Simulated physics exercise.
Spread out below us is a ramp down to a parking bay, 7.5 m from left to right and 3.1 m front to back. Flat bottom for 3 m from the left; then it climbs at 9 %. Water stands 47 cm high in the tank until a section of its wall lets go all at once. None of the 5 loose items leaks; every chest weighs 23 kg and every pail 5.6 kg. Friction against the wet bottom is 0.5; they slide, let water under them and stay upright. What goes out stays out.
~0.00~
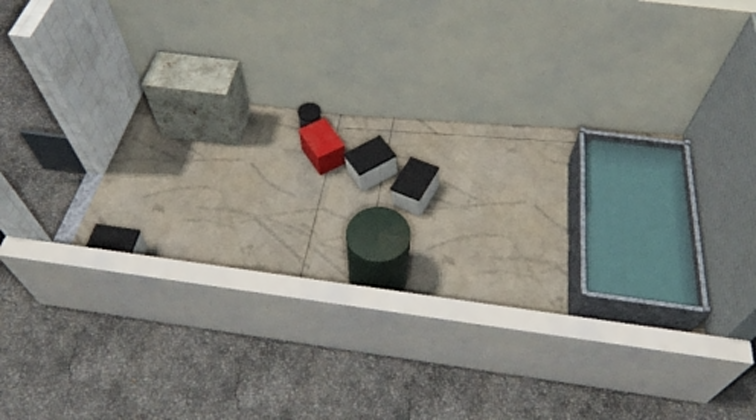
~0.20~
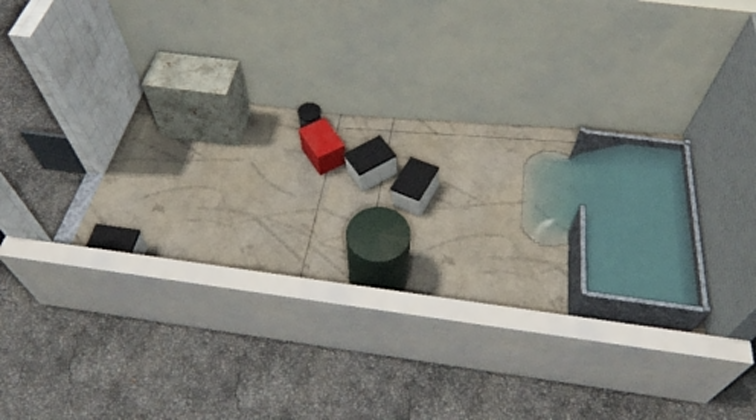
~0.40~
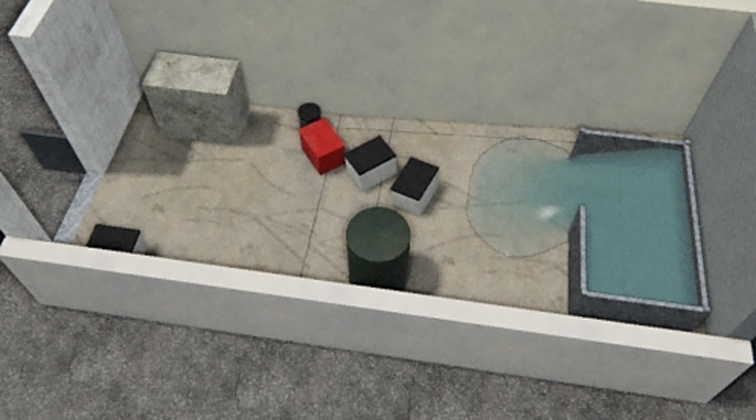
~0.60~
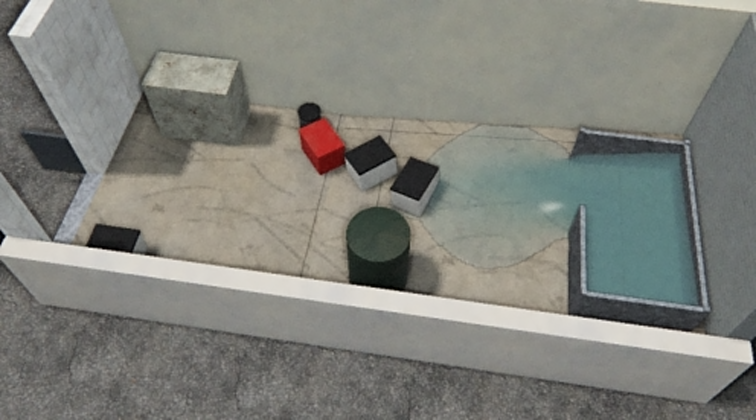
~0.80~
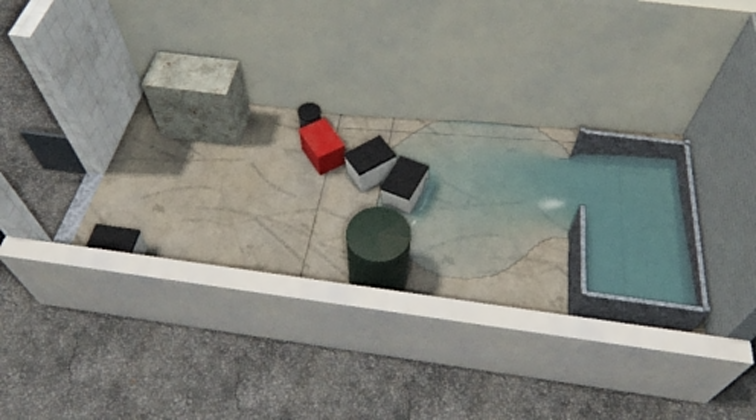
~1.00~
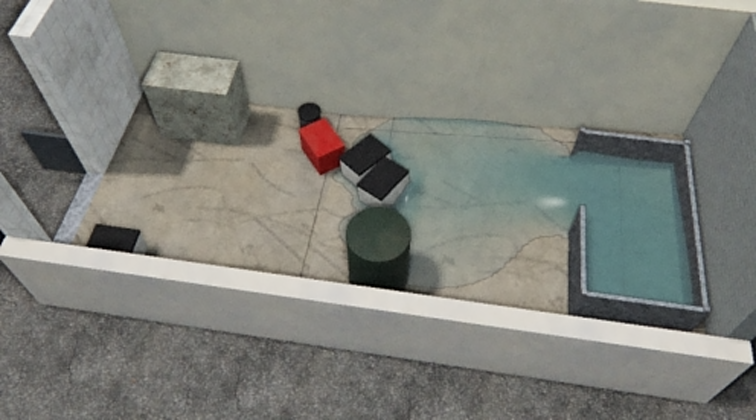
Water pours leftward through a gap in the side of a dark-walled tank at the right of a pale walled bay, seen from a fixed view high above. A red box, two white boxes with black tops and a dark green cylinder stand mid-floor, with a grey block at upper left. The bluish sheet fans across the floor, pushing the nearer black-topped box left, then the other slightly.
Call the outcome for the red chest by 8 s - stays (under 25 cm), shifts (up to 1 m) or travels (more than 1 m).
Travels.
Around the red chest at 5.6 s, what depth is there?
Around 11 cm.
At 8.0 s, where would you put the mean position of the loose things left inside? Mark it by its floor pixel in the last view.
Mean floor pixel: About (236, 265).
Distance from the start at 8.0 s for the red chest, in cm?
Around 200 cm from the start.
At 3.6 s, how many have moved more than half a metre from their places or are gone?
I get 5.
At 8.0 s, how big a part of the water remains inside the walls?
Remaining: Approx. 66 per cent.
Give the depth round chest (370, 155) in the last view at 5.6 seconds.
Roughly 11 cm.
After 1.6 s the red chest is near (301, 130), 0.3 m from its start, aground; 0 of 5 are out; 0 afloat.
After 3.6 s the red chest is near (199, 233), 2.0 m from its start, aground; 0 of 5 are out; 1 afloat.
After 5.6 s the red chest is near (222, 258), 2.1 m from its start, afloat; 2 of 5 are out; 3 afloat.
After 8.0 s the red chest is near (278, 265), 2.0 m from its start, aground; 2 of 5 are out; 0 afloat.
